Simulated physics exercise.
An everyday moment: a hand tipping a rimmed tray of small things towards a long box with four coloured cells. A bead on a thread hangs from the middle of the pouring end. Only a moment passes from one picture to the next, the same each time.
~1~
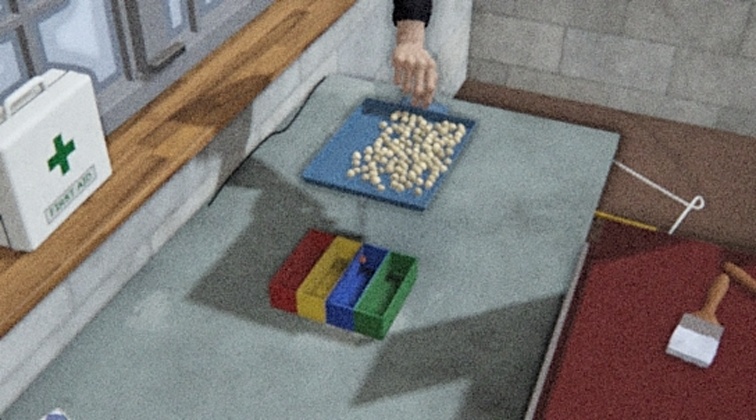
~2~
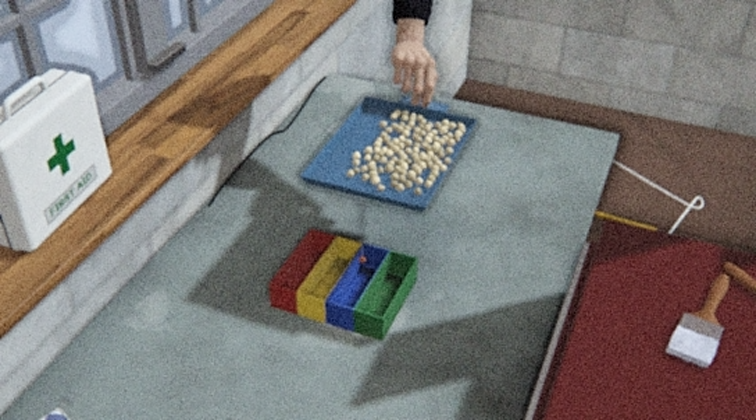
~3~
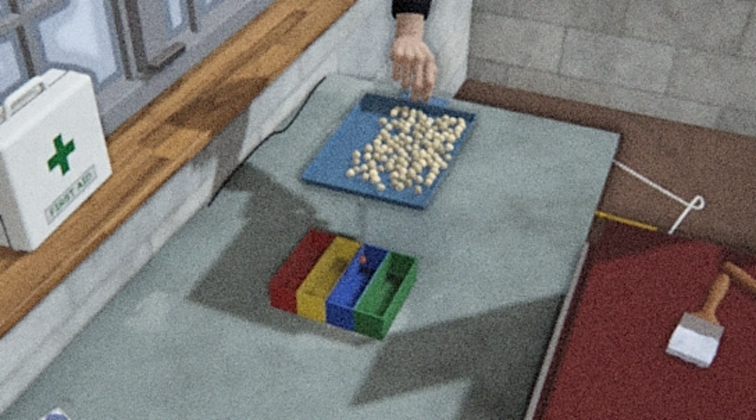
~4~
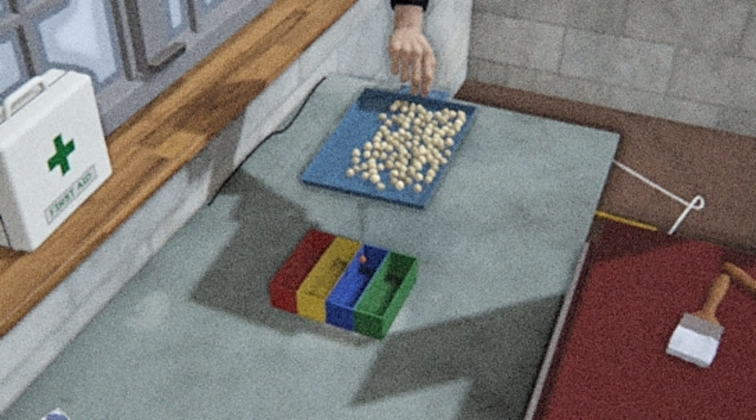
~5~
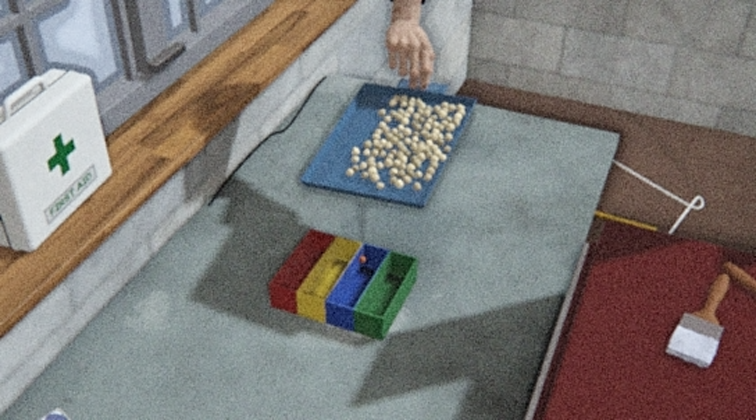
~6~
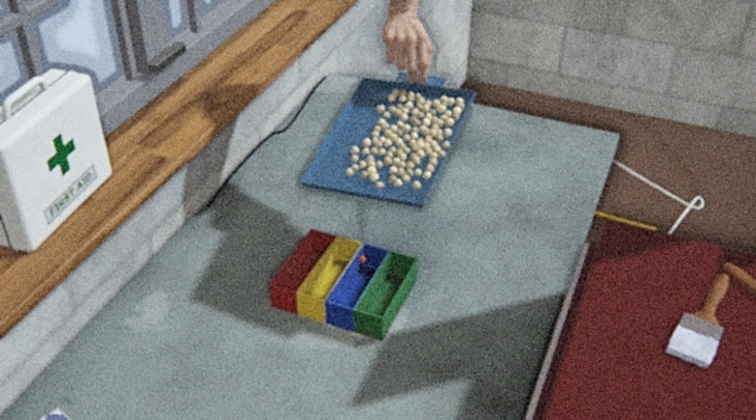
On a grey tabletop, a hand slightly tilts a blue tray of pale round nuts.
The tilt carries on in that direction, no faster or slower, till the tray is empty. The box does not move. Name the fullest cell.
The red one ends fullest.
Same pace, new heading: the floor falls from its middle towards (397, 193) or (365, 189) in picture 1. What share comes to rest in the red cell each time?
First some 0, then 20 per cent.
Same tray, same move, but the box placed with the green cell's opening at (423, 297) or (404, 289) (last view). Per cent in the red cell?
Near 20 % and 30 %.
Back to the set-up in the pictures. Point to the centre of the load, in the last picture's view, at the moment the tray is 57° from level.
Near (342, 170).
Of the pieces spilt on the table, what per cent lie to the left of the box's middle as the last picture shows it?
Close to 100 per cent.
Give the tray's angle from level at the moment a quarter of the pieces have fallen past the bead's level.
Near 90 degrees.
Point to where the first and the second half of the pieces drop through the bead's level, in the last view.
Around (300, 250) and then (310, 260).
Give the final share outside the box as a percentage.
Near 20 %.
Just after the last frame, tray tipped steeply; almost all on the tray; just a few in the yellow cell; just a few in the red cell; about a tenth falling or outside the box.
A moment on, tray tipped right over; roughly a quarter on the tray; roughly a quarter in the red cell; about a tenth in the yellow cell; just a few in the blue cell; roughly a third falling or outside the box.
Further on, tray tipped past a quarter turn; roughly half in the red cell; roughly a quarter in the yellow cell; about a tenth in the blue cell; just a few in the green cell; roughly a quarter falling or outside the box.
When it is over, tray tipped past a quarter turn; roughly half in the red cell; roughly a quarter in the yellow cell; about a tenth in the blue cell; just a few in the green cell; roughly a quarter outside the box.
